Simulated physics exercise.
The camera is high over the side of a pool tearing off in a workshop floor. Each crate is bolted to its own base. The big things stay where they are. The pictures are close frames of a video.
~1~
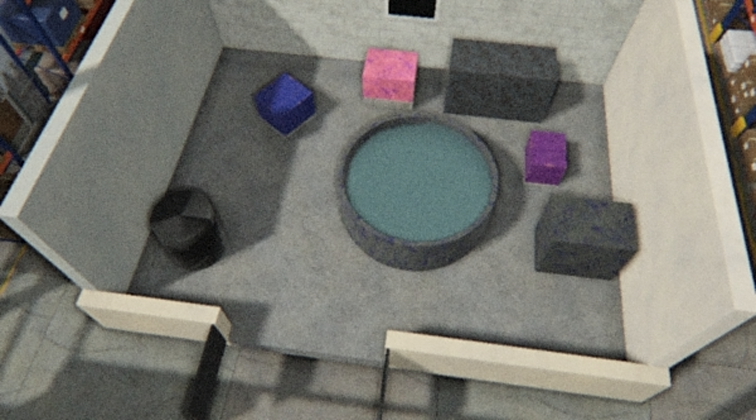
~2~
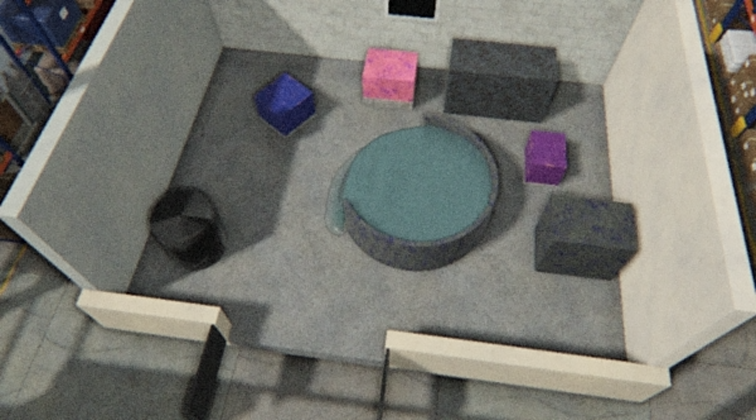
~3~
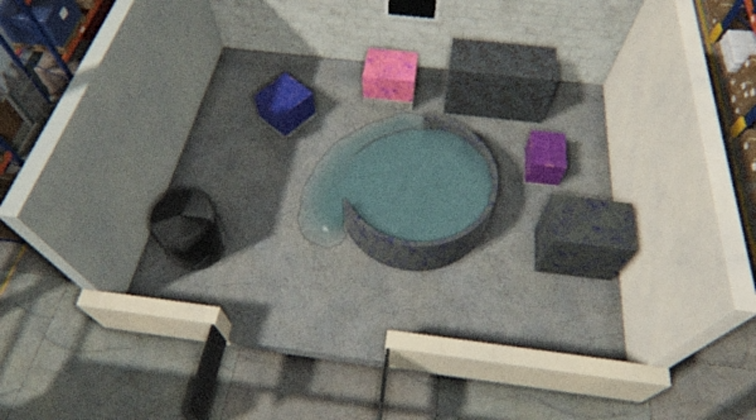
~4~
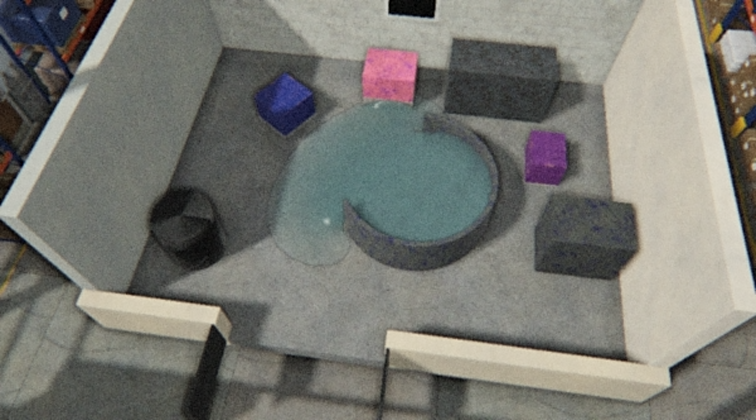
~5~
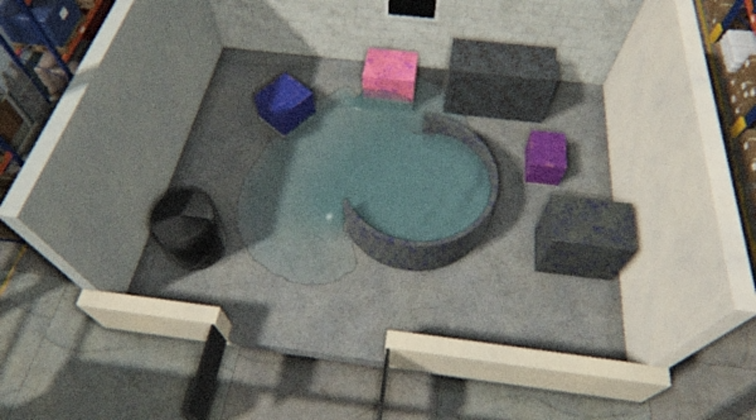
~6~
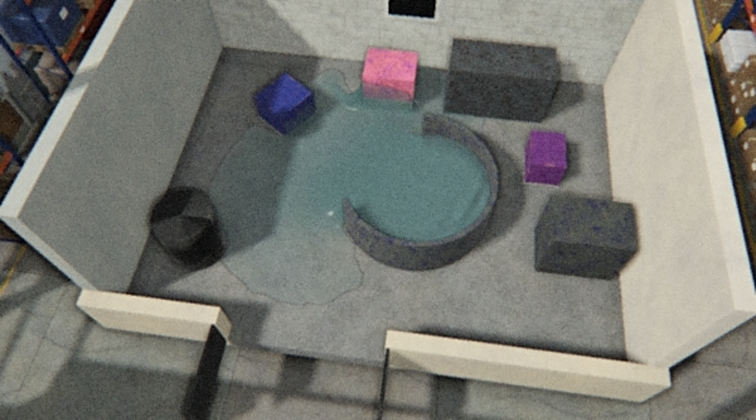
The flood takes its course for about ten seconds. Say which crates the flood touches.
The blue crate is wetted; the purple crate is wetted; the pink crate is wetted.
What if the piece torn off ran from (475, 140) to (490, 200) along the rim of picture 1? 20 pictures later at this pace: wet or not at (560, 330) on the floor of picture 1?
Answer: Flooded.
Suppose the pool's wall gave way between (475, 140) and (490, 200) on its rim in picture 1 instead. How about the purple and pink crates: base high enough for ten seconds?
In short: Purple crate ends up wet, pink crate escapes it.
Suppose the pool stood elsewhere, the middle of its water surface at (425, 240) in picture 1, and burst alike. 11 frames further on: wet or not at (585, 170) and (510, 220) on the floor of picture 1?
In turn: Clear, clear.
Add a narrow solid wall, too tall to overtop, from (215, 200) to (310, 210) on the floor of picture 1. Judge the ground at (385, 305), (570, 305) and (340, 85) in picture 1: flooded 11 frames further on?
One after the other: Dry, clear, wet.
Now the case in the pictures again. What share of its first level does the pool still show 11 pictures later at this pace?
Close to 28 %.
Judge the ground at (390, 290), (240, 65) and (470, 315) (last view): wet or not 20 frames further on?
As listed: Not flooded, awash, dry.
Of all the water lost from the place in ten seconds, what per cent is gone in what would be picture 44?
Close to 20 %.
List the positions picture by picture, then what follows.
The first frame shows still water in the round pool at (418, 178).
In the second frame, the front is at a hidden place, out from the gap at (360, 159).
In the third frame, water pours out at (360, 161) and has run to a hidden place.
In the fourth frame, water pours out at (361, 163) and has run to (427, 102).
In the fifth frame, the front is at (444, 92), out from the gap at (361, 164).
In the sixth frame, water pours out at (361, 164) and has run to (434, 69).
A moment on, water covers 45 % of the floor; the blue crate water round its plinth, the purple crate not reached, the pink crate water round its plinth.
Next, water covers 55 % of the floor; the blue crate water round its plinth, the purple crate water round its plinth, the pink crate water round its plinth.
Then, water covers 65 % of the floor; the blue crate water round its plinth, the purple crate water round its plinth, the pink crate water round its plinth.
Later, water covers 95 % of the floor; the blue crate water round its plinth, the purple crate water round its plinth, the pink crate water round its plinth.
In the end, water covers 100 % of the floor; the blue crate was topped, the purple crate was topped, the pink crate was topped.
